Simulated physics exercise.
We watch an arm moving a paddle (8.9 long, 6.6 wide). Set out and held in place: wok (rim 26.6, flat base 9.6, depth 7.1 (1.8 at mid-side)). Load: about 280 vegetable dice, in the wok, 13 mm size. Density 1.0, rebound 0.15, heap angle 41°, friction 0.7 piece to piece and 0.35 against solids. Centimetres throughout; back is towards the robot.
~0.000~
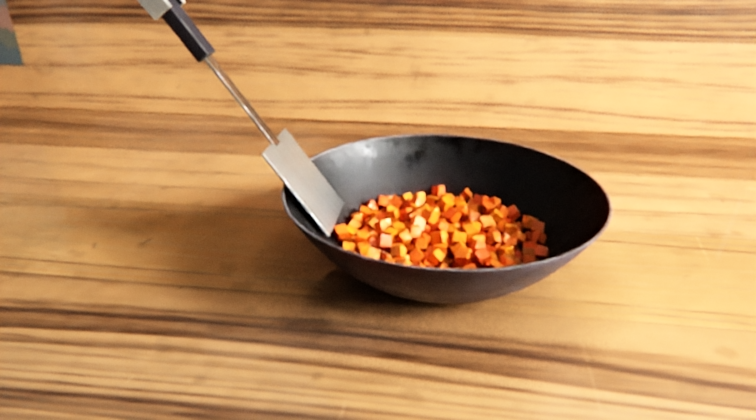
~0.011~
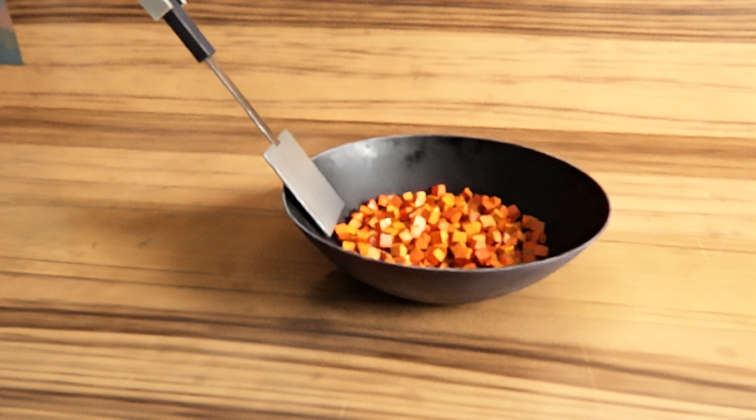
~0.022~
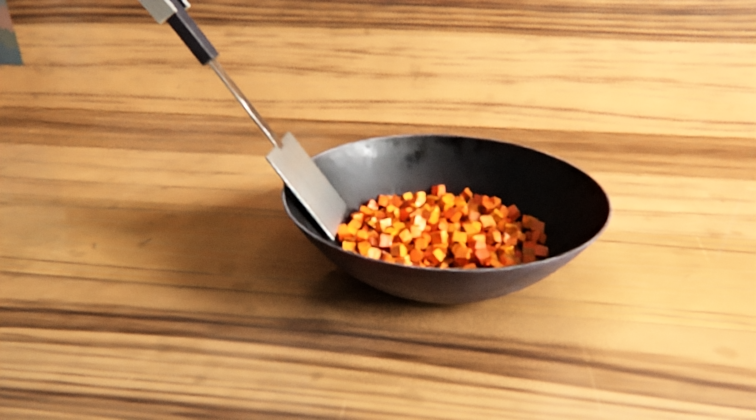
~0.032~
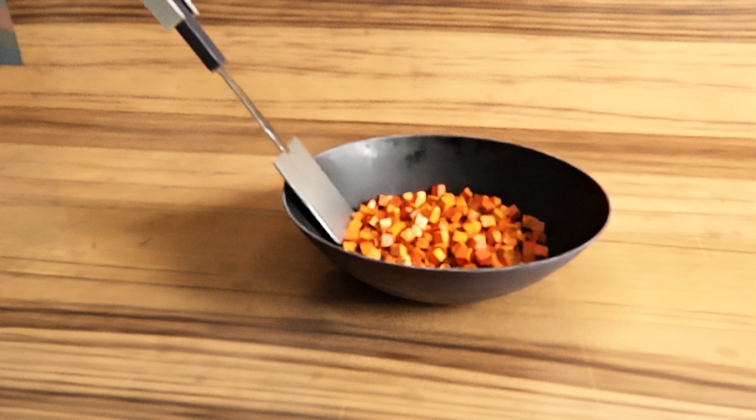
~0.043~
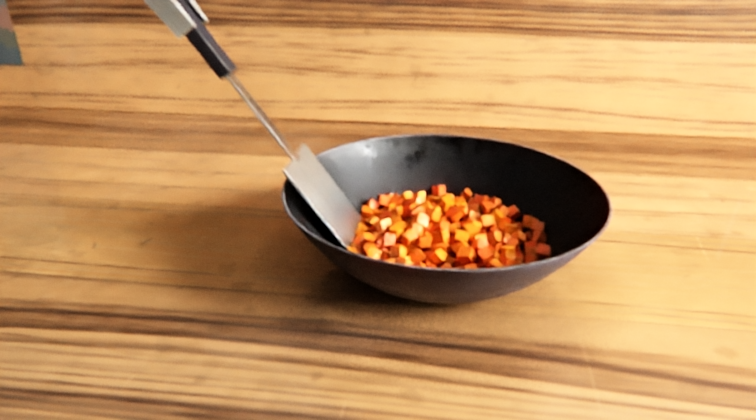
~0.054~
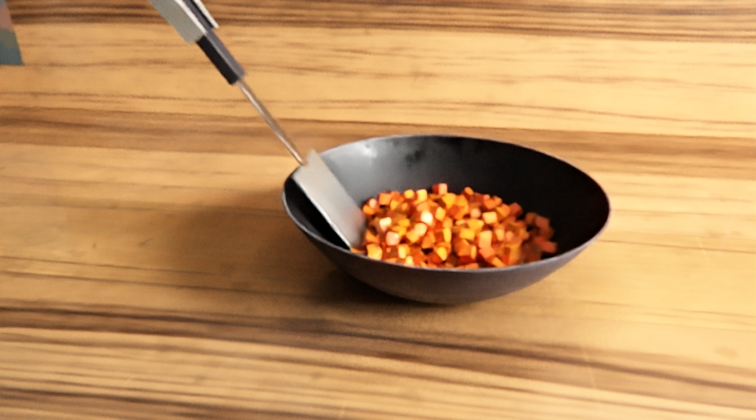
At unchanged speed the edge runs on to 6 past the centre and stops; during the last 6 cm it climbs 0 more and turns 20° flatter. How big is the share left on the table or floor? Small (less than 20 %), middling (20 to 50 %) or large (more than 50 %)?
Answer: Small; less than 20 % of the vegetable dice finish on the table or floor.
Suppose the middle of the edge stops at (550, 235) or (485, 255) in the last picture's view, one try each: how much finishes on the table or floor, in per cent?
Some 25 and 5 per cent.
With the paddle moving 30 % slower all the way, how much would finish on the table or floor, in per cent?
It would be near 5 per cent.
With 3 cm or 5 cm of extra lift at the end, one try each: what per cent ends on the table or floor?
About 5 and 5 per cent.
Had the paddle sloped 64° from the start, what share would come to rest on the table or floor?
It would be near 10 per cent.
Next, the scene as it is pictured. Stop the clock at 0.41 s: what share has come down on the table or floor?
Some 5 per cent.
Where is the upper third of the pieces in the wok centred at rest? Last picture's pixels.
Around (555, 211).
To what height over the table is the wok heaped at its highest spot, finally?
About 8.0 cm.
After 0.12 s, sloping 54°, highest piece 7 above the table; 281 in the wok.
After 0.18 s, sloping 46°, highest piece 9 above the table; 278 in the wok, 3 on the blade or in flight.
After 0.41 s, sloping 34°, highest piece 8 above the table; 262 in the wok, 17 on the table or floor, 2 on the blade or in flight.
After 1.46 s, sloping 34°, highest piece 8 above the table; 262 in the wok, 19 on the table or floor.
At rest, 262 in the wok, 19 on the table or floor. That is 7 % on the table or floor.
